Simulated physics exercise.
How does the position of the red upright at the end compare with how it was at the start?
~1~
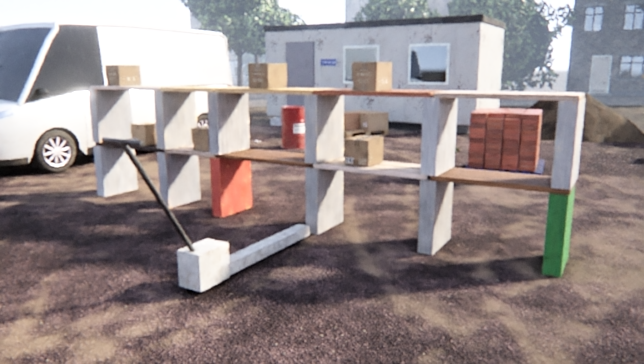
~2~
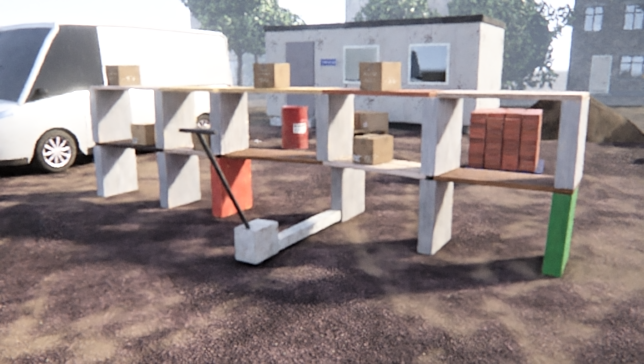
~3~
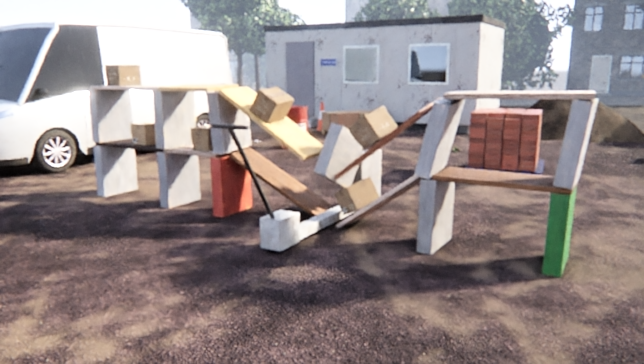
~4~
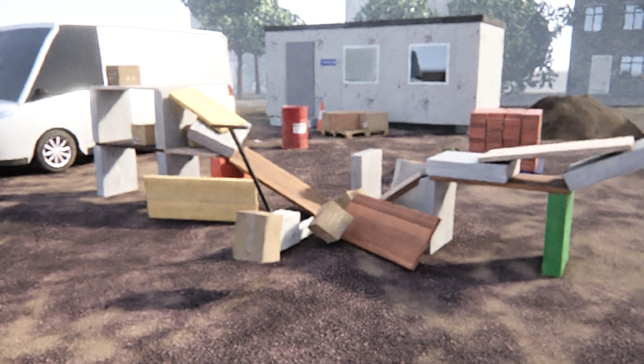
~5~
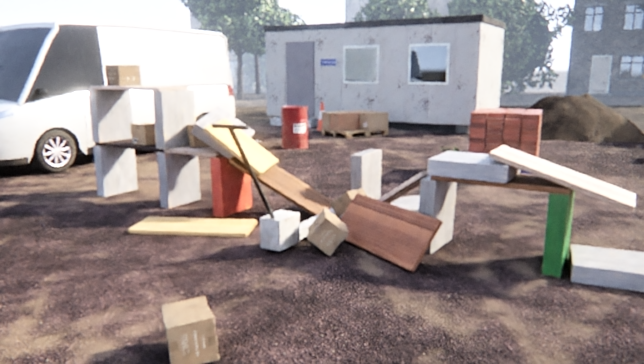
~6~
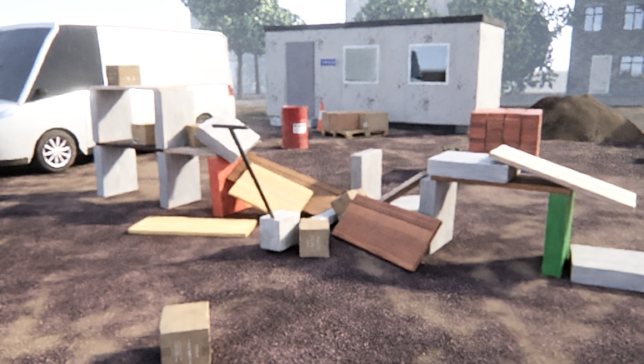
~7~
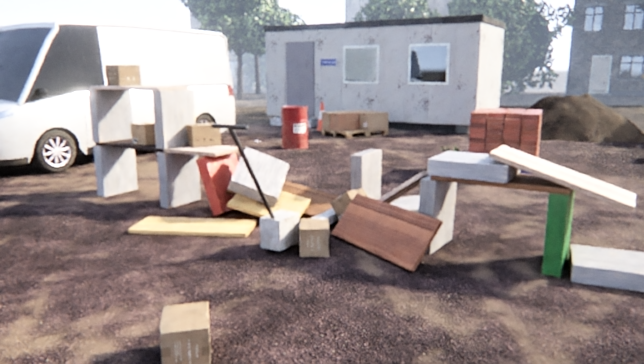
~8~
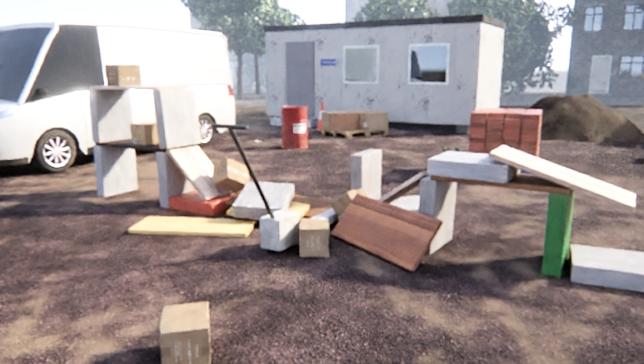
At the start the red upright stood on end beneath the shelving, but by the end it had fallen and lay on its side among the fallen pieces.
